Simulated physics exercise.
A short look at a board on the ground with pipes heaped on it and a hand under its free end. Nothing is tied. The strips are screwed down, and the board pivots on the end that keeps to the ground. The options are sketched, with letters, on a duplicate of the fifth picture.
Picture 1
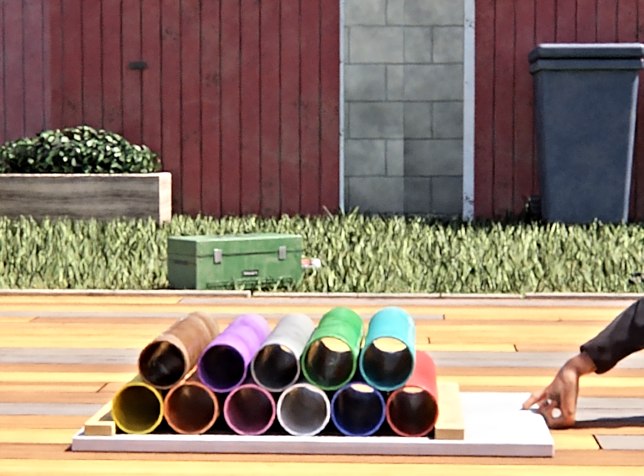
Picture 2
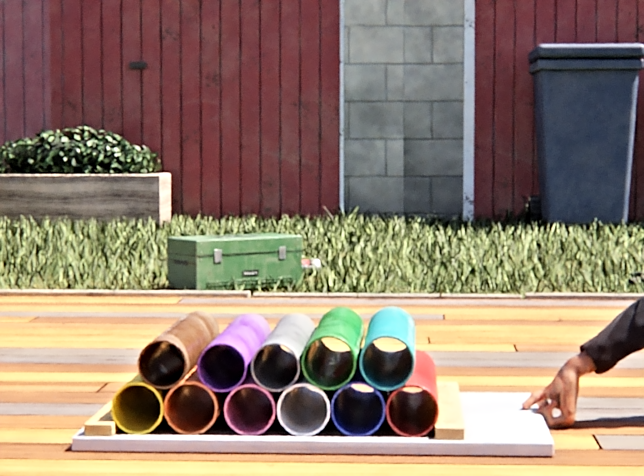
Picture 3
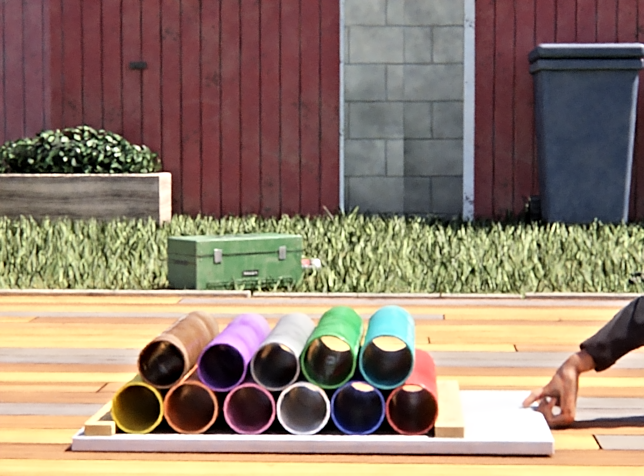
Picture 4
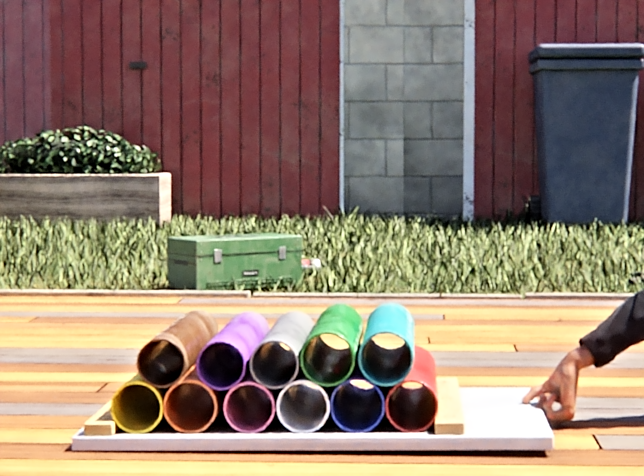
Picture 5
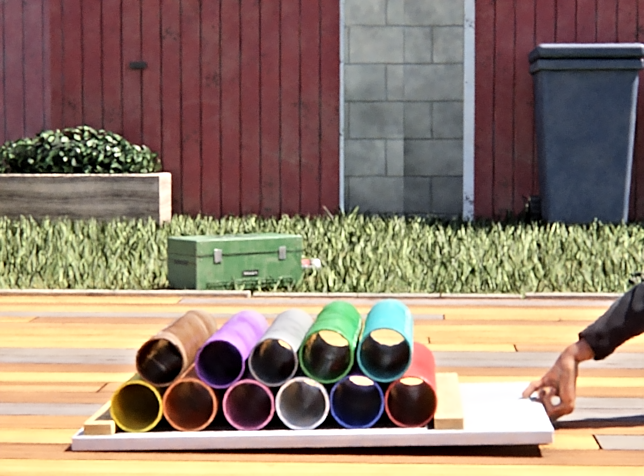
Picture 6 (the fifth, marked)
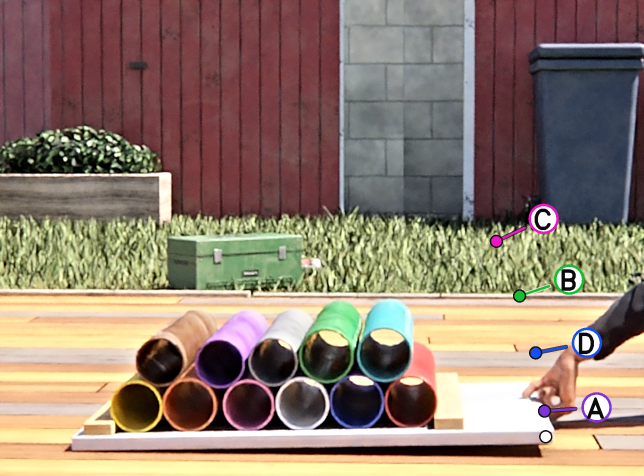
Eleven coloured pipes lie in two rows on a pale board set on orange and grey planks, seen from a fixed, front-on view in a sunlit yard. Brown, purple, silver, green and turquoise pipes rest on the lower row between wooden strips, before a green toolbox, grass and a red fence. At right, a hand slowly lifts the board's end slightly, and the pipes tilt with it.
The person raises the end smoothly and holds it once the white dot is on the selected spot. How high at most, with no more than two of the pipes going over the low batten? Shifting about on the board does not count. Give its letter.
Mark C is as high as it can go.
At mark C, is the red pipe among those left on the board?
Yes.
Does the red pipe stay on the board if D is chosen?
Yes, with D.
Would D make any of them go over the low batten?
No, at D.
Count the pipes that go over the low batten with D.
At D the number is none.
On the marked copy, A at (545, 411); B at (520, 296); C at (496, 242); D at (535, 353); the white dot at (546, 437).
With C. Early on, board at 16°.
Further on, board at 26°.
At the end, board at 26°, none over the low batten.
As for the rest, A none over the low batten; B none over the low batten; D none over the low batten.
